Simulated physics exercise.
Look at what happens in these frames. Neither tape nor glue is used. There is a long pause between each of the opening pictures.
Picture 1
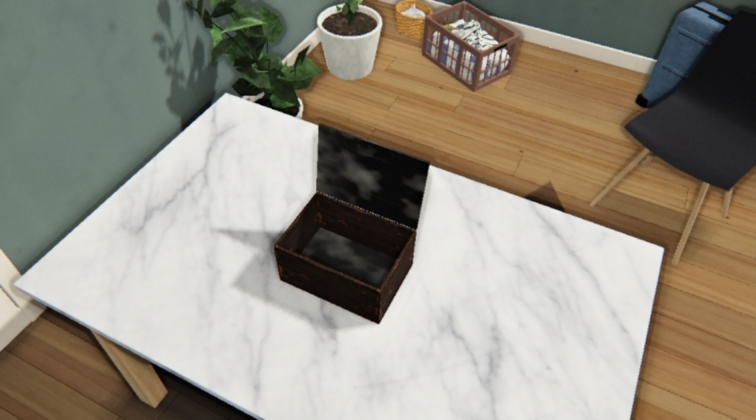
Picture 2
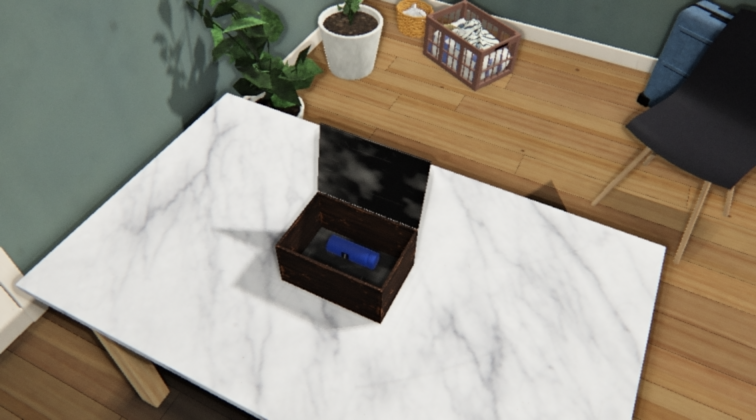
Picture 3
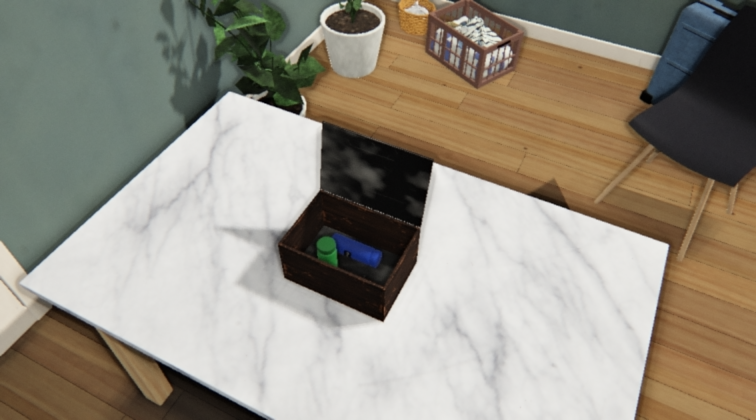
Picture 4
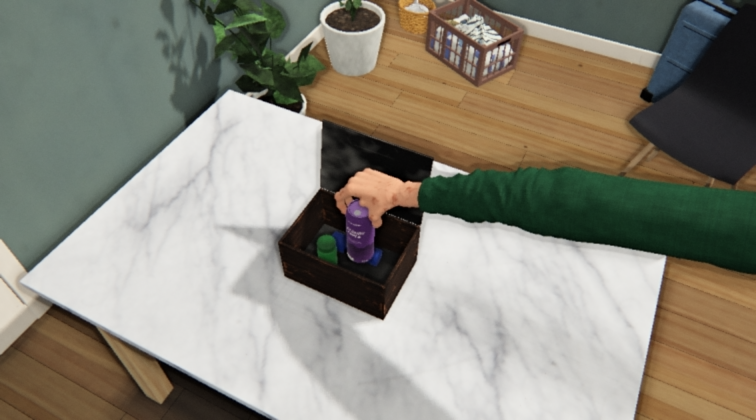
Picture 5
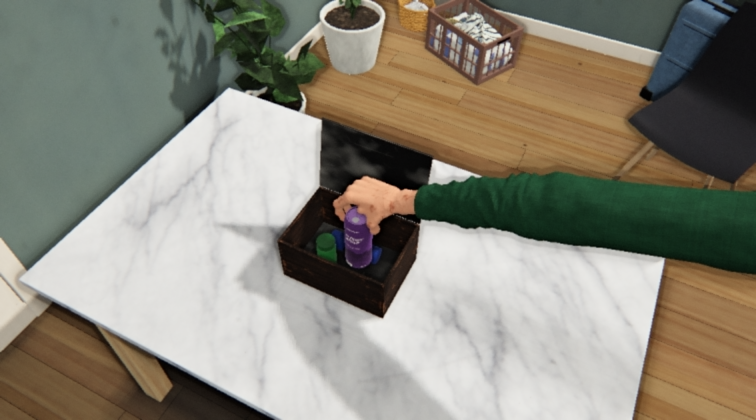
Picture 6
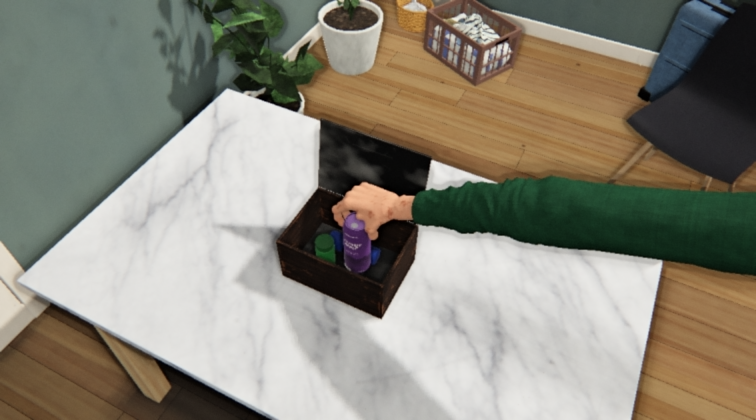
An open dark wooden box sits on a white marble table, seen from above in a room with a wooden floor, green walls, potted plants, a basket and a dark chair at right. The box is empty, then holds a blue shaker lying inside, then also a green item at its left. A green-sleeved arm reaches from the right and lowers a purple can into the box, still gripping it, while the view barely shifts.
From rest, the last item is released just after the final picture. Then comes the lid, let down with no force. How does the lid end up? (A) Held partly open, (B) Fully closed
(A) Held partly open.
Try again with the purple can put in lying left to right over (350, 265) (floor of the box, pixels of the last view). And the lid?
Once it's packed that way, the lid settles all the way.
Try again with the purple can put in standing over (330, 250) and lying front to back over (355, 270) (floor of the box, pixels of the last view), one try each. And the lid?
The lid is blocked with the first placement and settles down with the second.
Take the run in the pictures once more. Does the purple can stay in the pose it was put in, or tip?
The purple can keeps its pose.
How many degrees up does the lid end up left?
Around 20 degrees.
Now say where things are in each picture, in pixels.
The last thing is not in view yet, in the first frame.
The last thing is not in view yet; blue shaker (353, 252), in the second frame.
The last thing is not in view yet; blue shaker (356, 250), in the third frame.
On its way; purple can (361, 233), in the fourth frame.
On its way; purple can (359, 239), in the fifth frame.
Put in, still held; purple can (357, 244), in the sixth frame.
Then, 1.20 s past the last view, lid starting down; purple can displaced about its own width near (357, 256).
Then, 1.70 s past the last view, lid 48° above the rim; purple can displaced about its own width near (357, 256).
Finally, lid 22° above the rim; moved from the start, purple can; the other 2 still in place. Final places as the last picture's camera would see them, purple can near (357, 256).
